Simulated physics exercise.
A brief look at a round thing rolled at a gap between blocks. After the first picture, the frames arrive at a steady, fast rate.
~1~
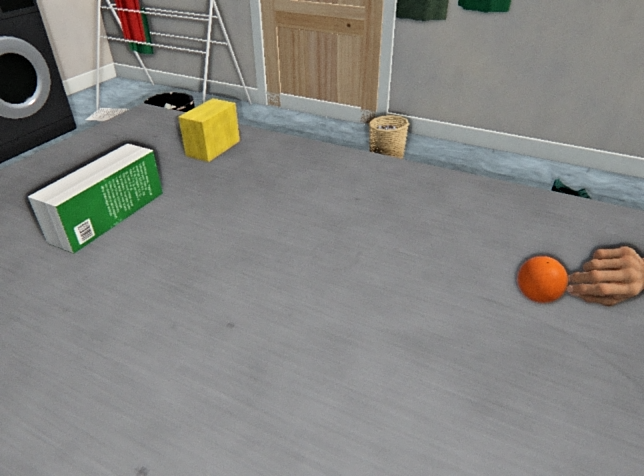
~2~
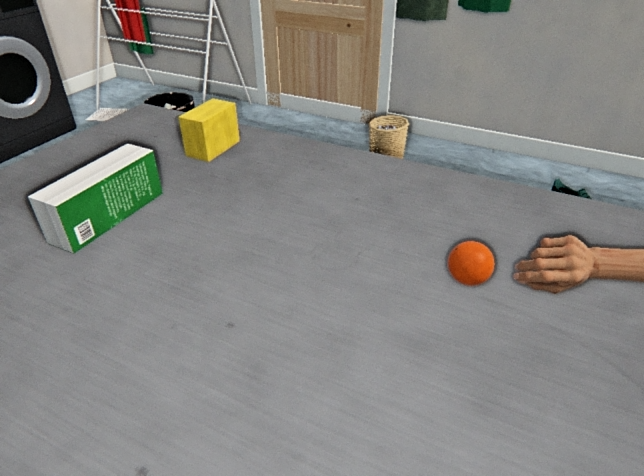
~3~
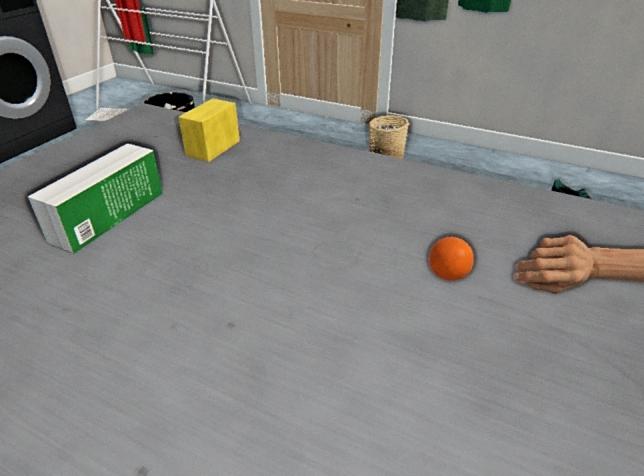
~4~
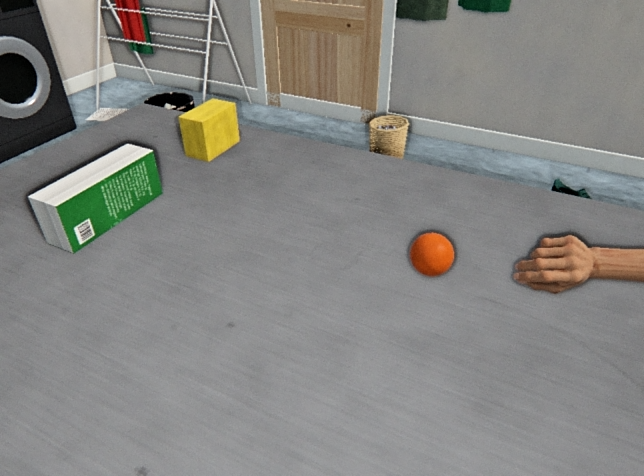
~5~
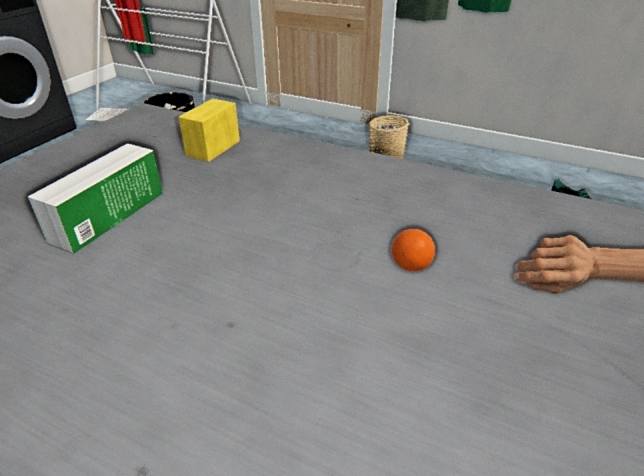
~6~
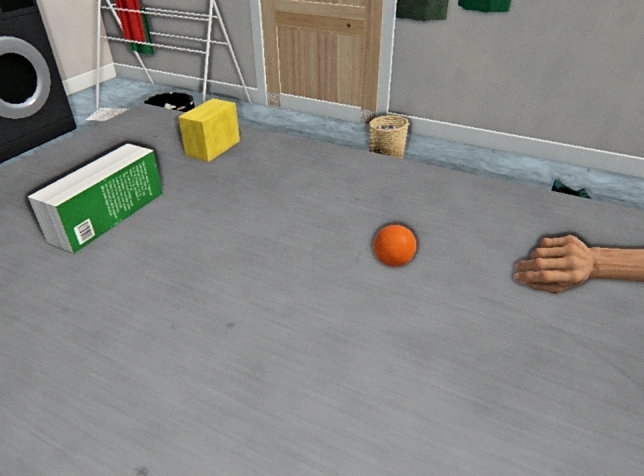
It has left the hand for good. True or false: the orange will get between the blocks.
False.
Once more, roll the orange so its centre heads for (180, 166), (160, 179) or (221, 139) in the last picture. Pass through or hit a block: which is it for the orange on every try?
Taking the aims in turn, it slips through, it gets blocked, and it gets blocked.
Then, 0.42 s later than the last frame, orange heading on near (227, 207).
When it is over, the orange hits a block, near (158, 206).
